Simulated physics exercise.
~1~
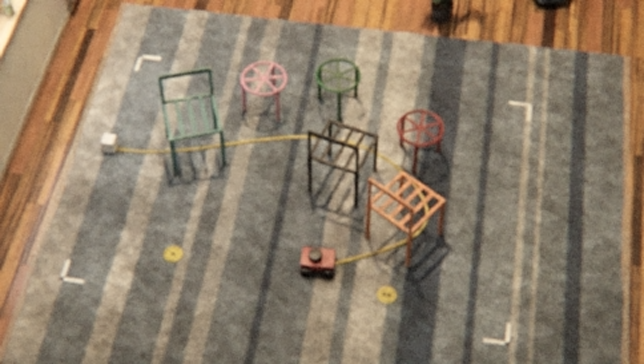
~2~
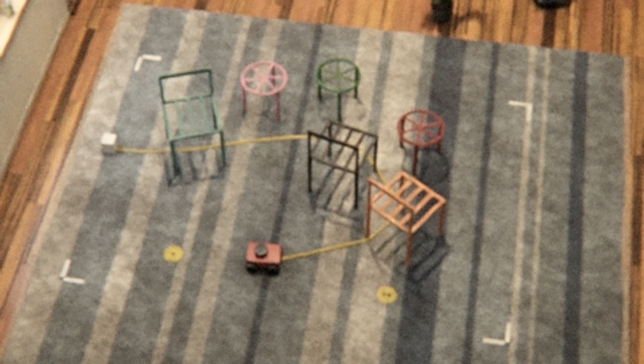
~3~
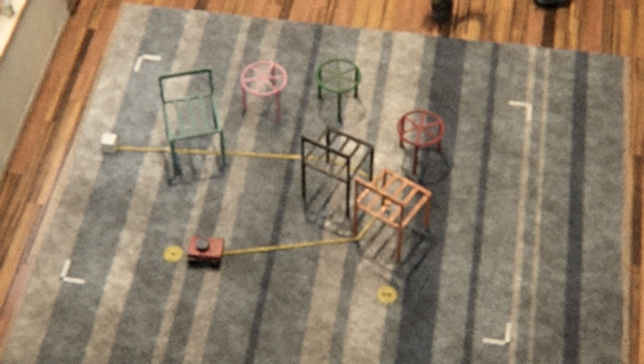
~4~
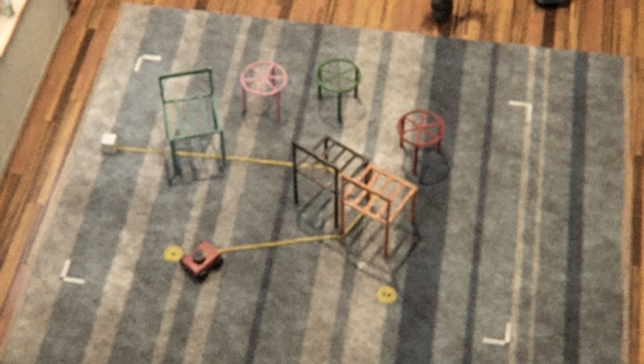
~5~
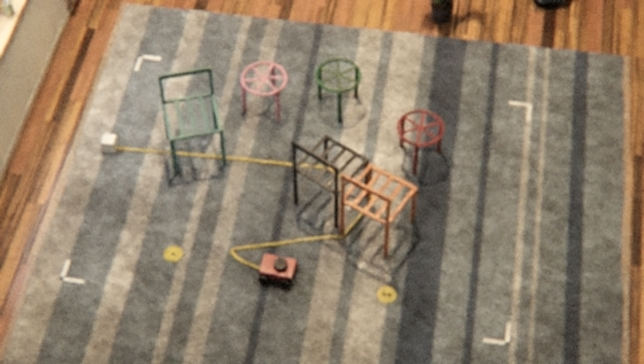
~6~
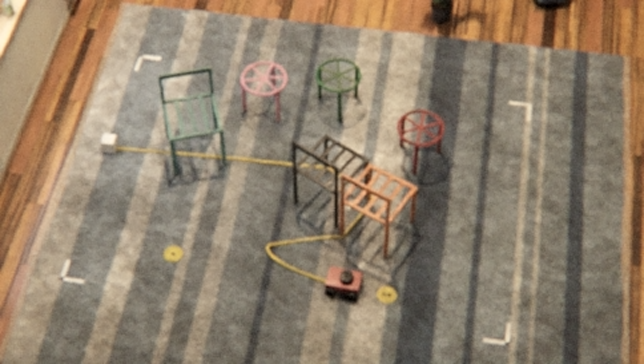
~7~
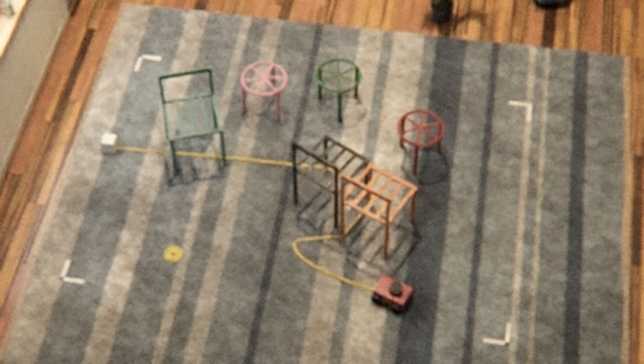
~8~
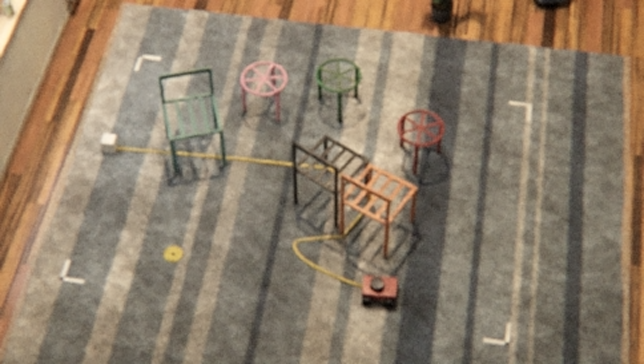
At the start, a small red cart sits on a striped rug, its yellow lead running back past a black chair and an orange chair to a white block at the left. The cart drives left toward a yellow mark, and the lead draws tight, dragging both chairs a short way left. It stops by the mark and turns. Then it heads right and slightly down, the lead curving slack behind it, while the chairs stay put. It ends over the second yellow mark, with the teal chair and three stools still in place.
